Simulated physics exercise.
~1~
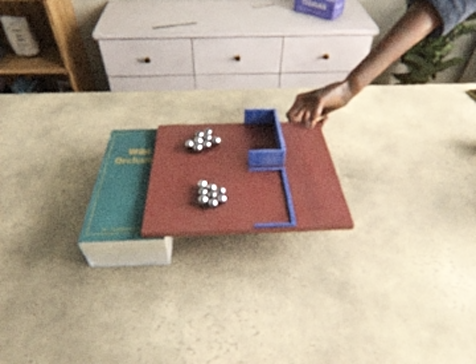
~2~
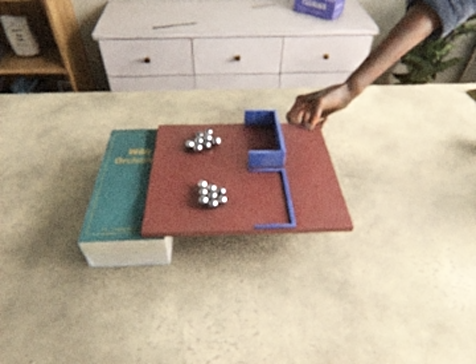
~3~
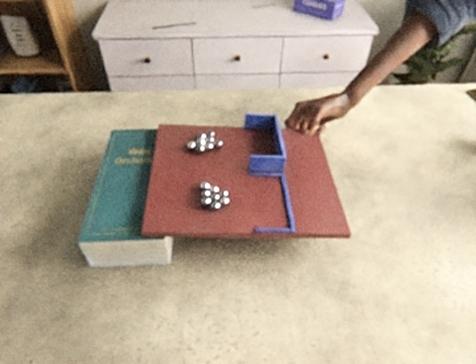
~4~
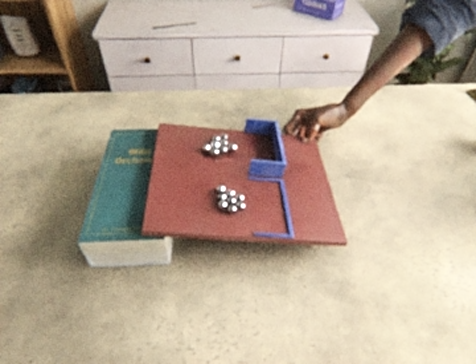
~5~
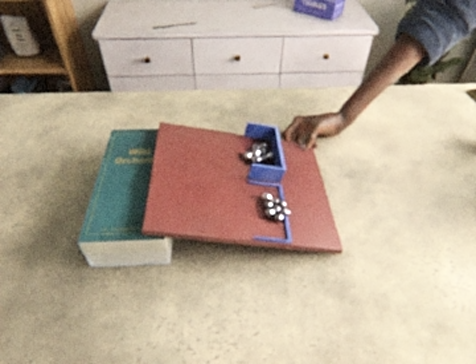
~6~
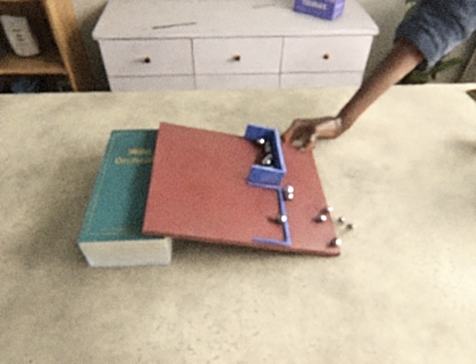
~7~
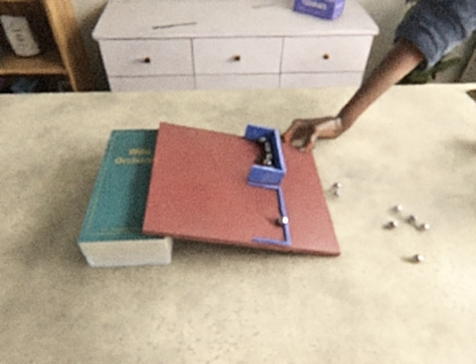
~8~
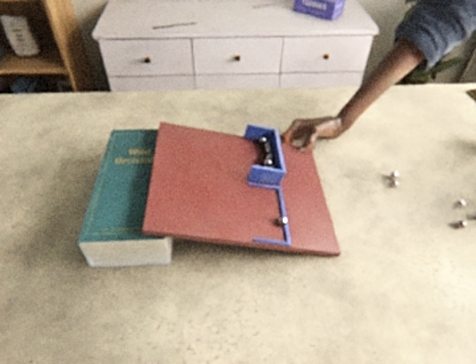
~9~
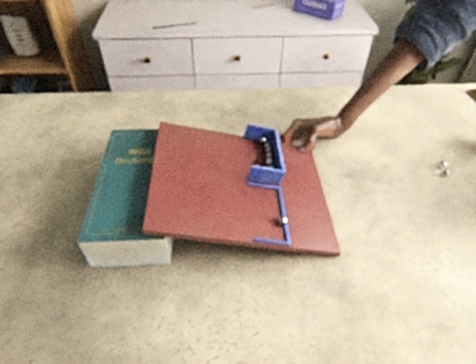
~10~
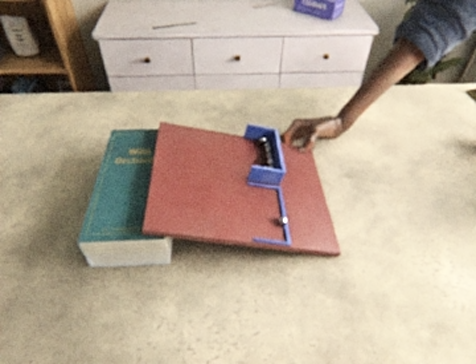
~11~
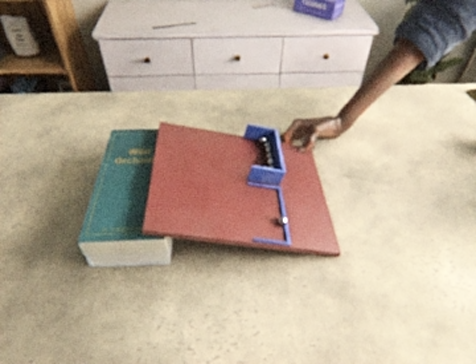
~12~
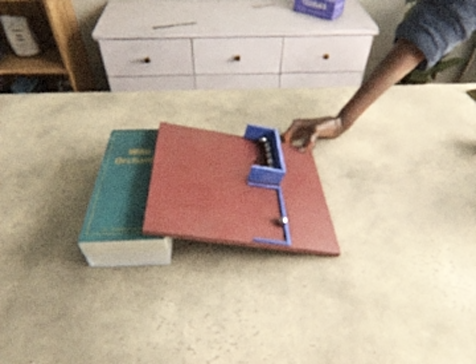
On a speckled tabletop, a hand lowered one end of a reddish board propped on a green book, and two clusters of silvery balls rolled right; the farther cluster stayed in a blue tray, while most of the nearer one passed a low bar and rolled away.
